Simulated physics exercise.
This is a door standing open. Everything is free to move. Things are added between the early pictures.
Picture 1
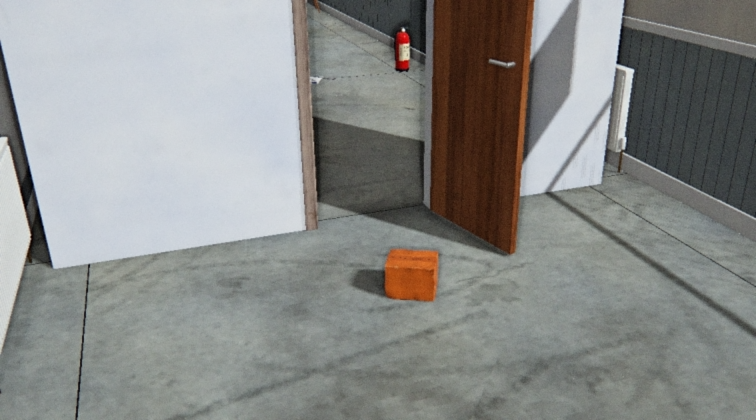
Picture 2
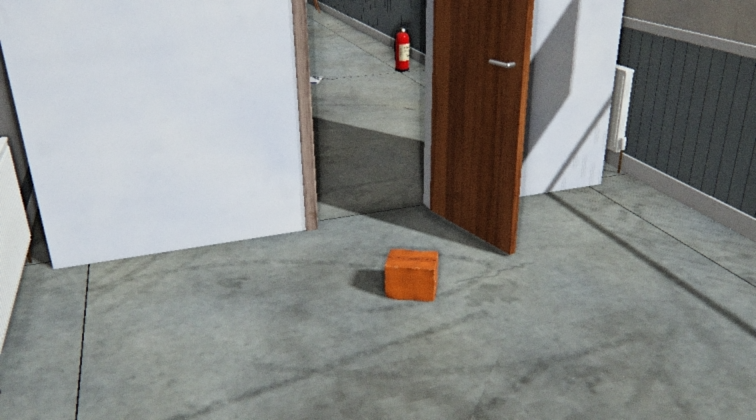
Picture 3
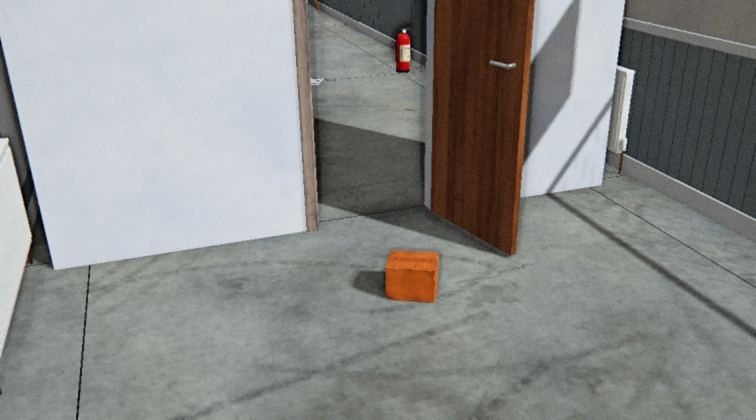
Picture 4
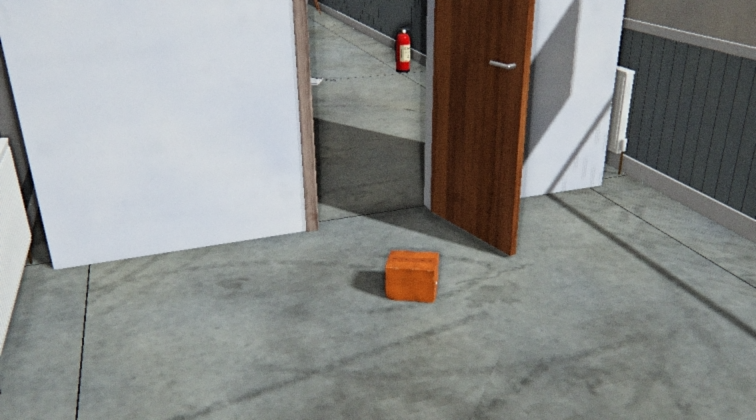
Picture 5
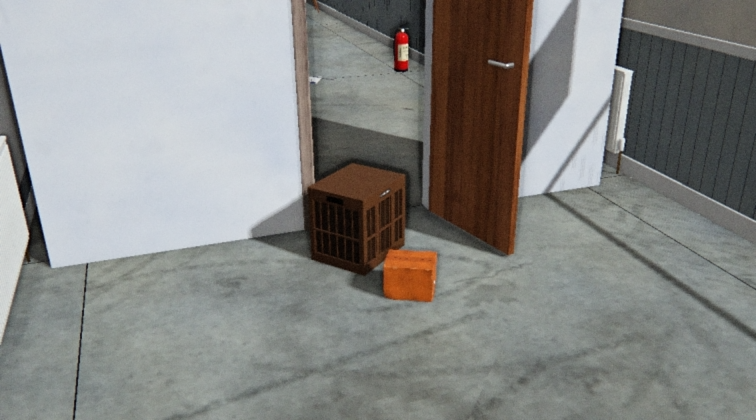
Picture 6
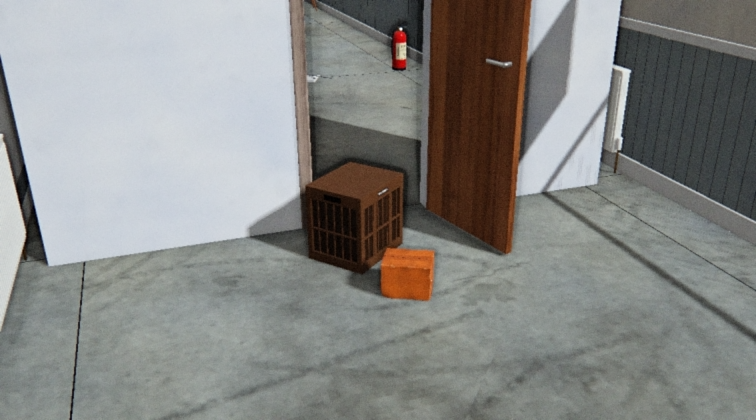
In a concrete-floored room, a door standing wide open beside an orange parcel, a brown chest then appearing in the doorway.
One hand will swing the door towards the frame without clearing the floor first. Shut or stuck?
It stops short.
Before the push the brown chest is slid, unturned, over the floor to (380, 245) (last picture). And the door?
Then it jams.
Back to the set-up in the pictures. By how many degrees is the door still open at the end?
Some 45° open.
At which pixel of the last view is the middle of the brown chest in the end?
At about (349, 215).
Then, 0.60 s later than the last frame, door at 81°.
Then, 0.90 s later than the last frame, door at 59°.
When it is over, door at 45°; both as before. End places, in pixels of the last picture, brown chest near (349, 215).
